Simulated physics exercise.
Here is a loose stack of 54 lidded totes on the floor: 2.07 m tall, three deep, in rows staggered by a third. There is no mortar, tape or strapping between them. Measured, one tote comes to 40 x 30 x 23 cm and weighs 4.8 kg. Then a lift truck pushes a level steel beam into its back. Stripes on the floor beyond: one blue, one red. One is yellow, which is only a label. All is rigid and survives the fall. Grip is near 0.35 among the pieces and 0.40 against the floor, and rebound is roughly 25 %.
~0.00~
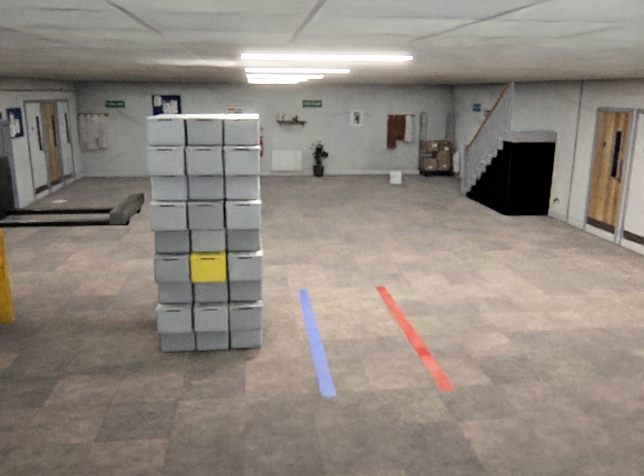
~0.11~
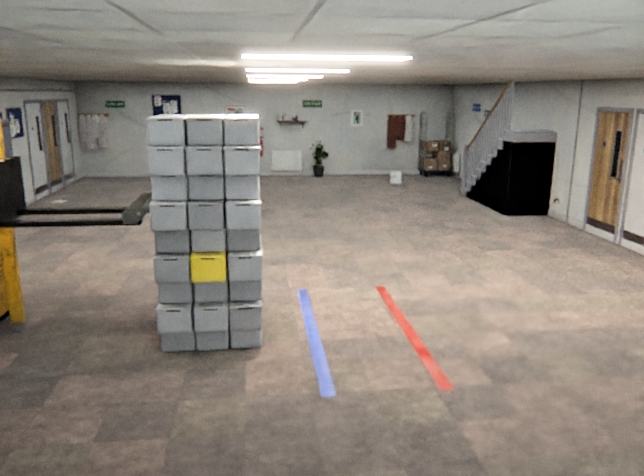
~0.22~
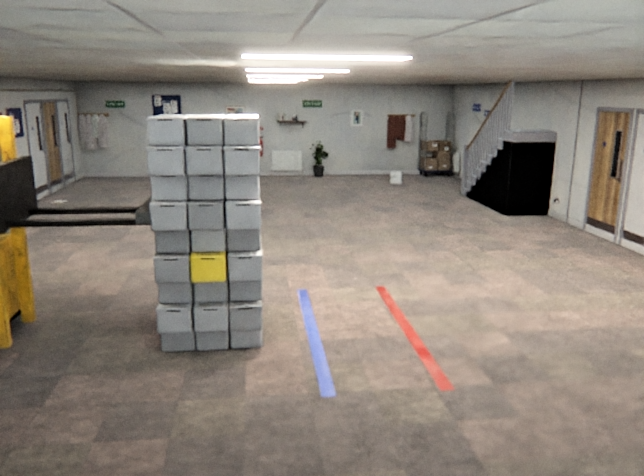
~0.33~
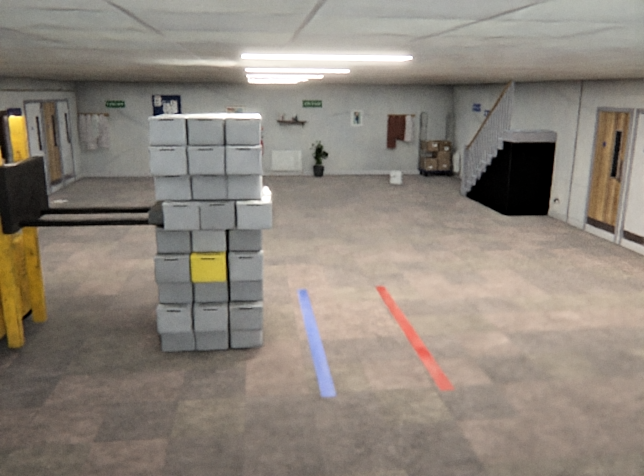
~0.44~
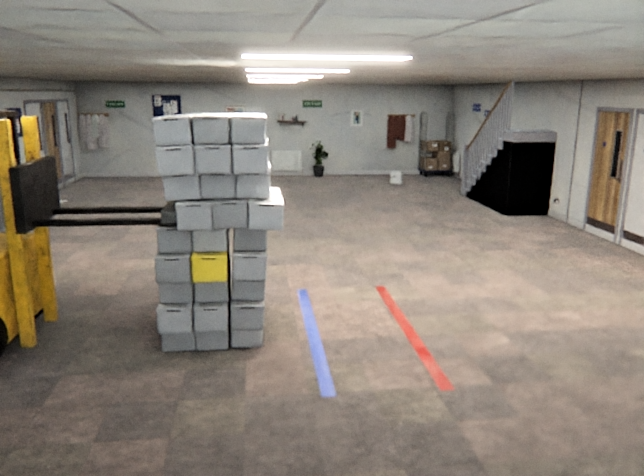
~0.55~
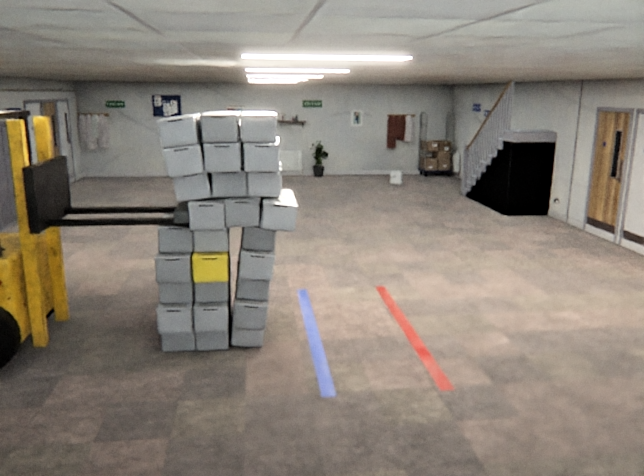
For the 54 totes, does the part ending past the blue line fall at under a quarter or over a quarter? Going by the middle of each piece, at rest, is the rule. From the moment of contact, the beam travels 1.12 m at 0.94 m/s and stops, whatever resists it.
It falls at more than a quarter.
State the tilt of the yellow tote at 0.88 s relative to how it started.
5°.
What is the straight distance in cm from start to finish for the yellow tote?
I'd say the yellow one ends up around 80 cm away.
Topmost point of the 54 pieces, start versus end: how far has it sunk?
By about 60 cm, start to end.
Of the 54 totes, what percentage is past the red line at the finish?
Roughly 20 % of them end up there.
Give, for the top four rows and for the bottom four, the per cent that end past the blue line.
I'd put the top at 80 per cent and the bottom at 20 per cent.
Around 0.88 s, 2 of the 54 totes past the blue line; yellow tote tipped 6°.
Around 1.30 s, 17 of the 54 totes past the blue line; yellow tote tipped 27°.
Around 2.26 s, 26 of the 54 totes past the blue line; yellow tote on its side.
Finally (4.2 s), 26 of the 54 totes past the blue line; yellow tote on its side. That is 48 per cent. Seen by the last camera, middles, yellow tote near (290, 300).
